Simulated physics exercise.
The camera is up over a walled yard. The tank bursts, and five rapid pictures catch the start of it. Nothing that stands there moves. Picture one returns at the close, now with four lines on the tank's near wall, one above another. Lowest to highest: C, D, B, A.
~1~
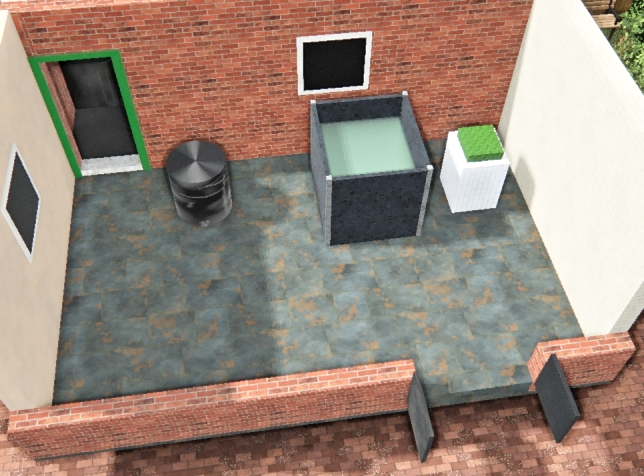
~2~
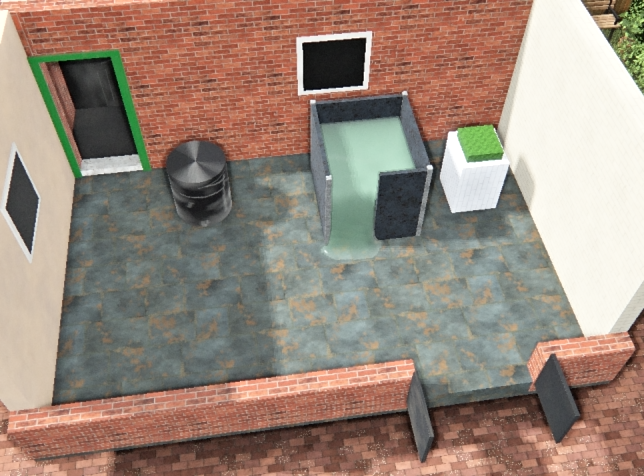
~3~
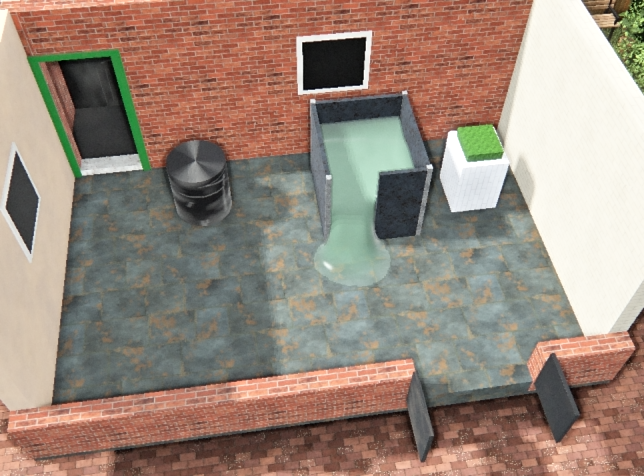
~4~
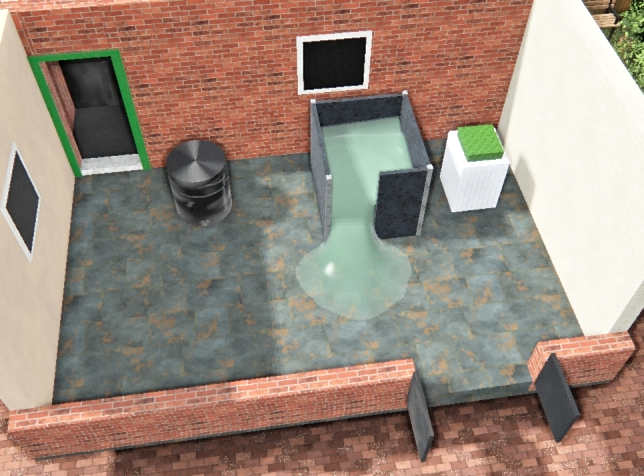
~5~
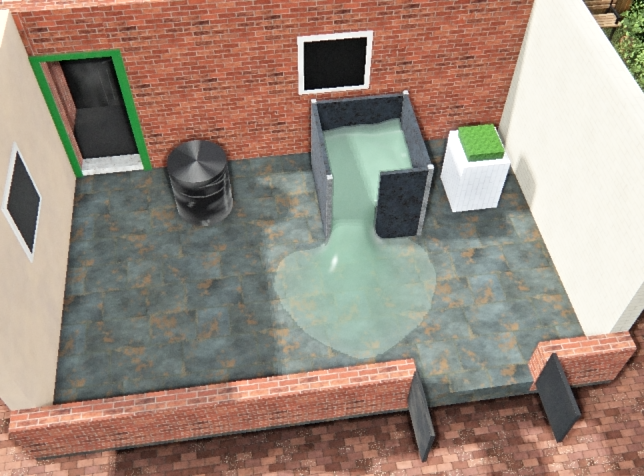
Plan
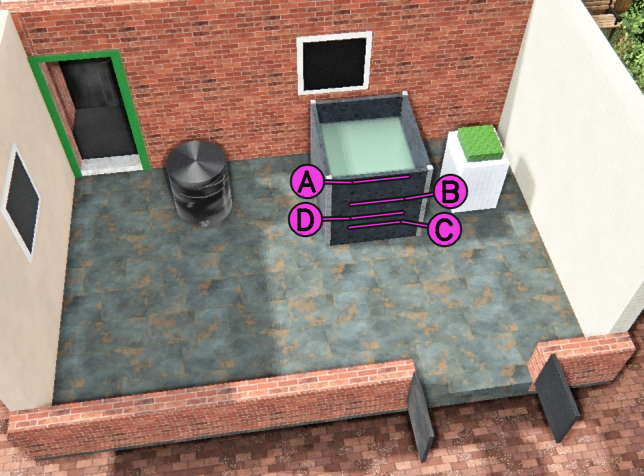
A walled yard with a mottled blue-grey floor is seen from above by a camera that stays still. A green-framed doorway stands at the left of the brick back wall, near a dark metal barrel, with a dark tank of pale green water right of centre, a white block with a green top beside it, and an open gate at lower right. Part of the tank's front opens, and water pours out and spreads forward and sideways in a widening rounded pool.
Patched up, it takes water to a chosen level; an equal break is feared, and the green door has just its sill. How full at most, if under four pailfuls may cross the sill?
Mark B.
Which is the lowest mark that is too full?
A.
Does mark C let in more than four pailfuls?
No, that is safe.
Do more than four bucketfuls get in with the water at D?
No, not at all.
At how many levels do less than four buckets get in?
Three of the four.
On the marked copy, A at (380, 179); B at (377, 201); C at (375, 224); D at (376, 215); from the bottom up C, D, B, A.
Choosing A, about 12 bucketfuls get in.
Choosing B, a bucket or two gets in.
Choosing C, nothing gets over.
Choosing D, nothing gets over.
